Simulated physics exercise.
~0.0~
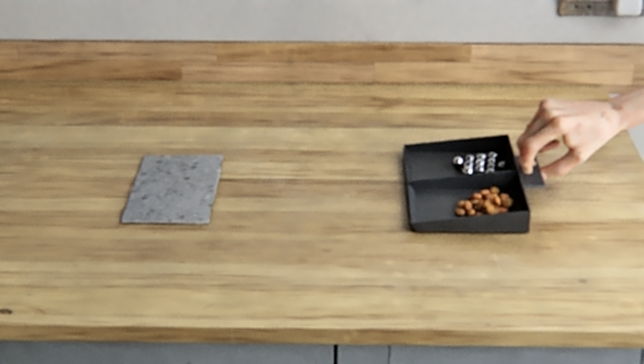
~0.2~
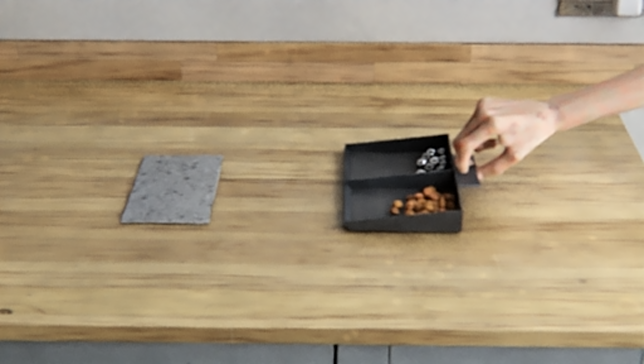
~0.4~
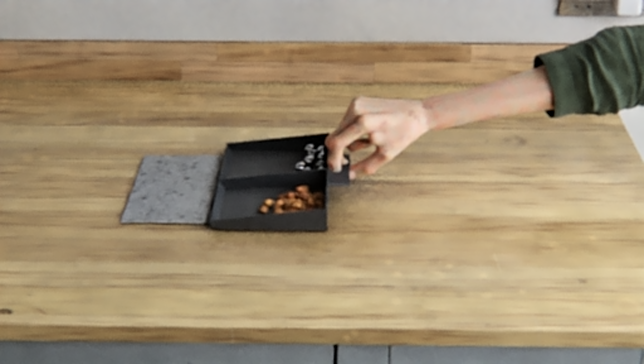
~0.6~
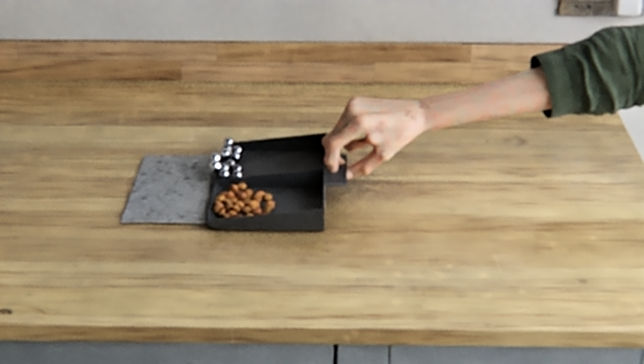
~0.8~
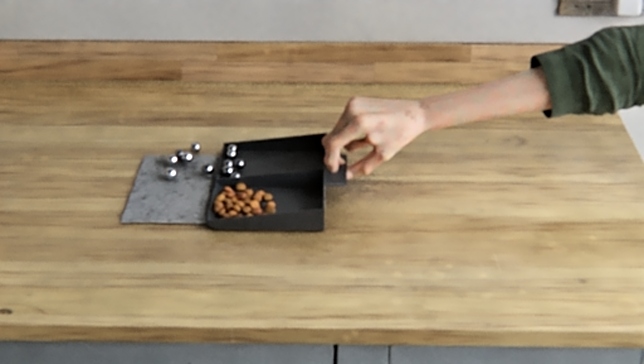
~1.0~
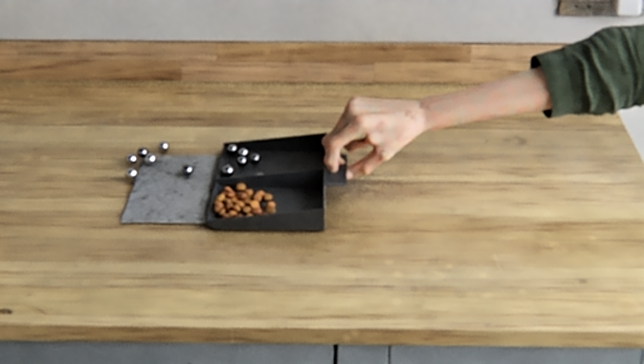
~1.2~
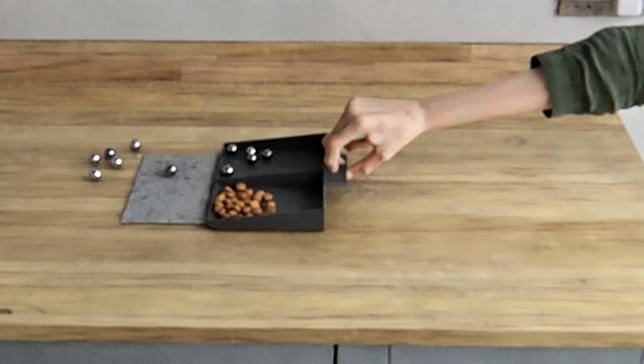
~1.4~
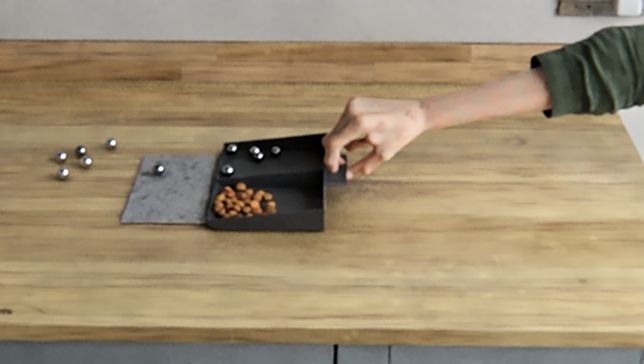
Hand sliding a divided black tray left into a grey slab, some silver balls rolling out while brown nuts stay inside.
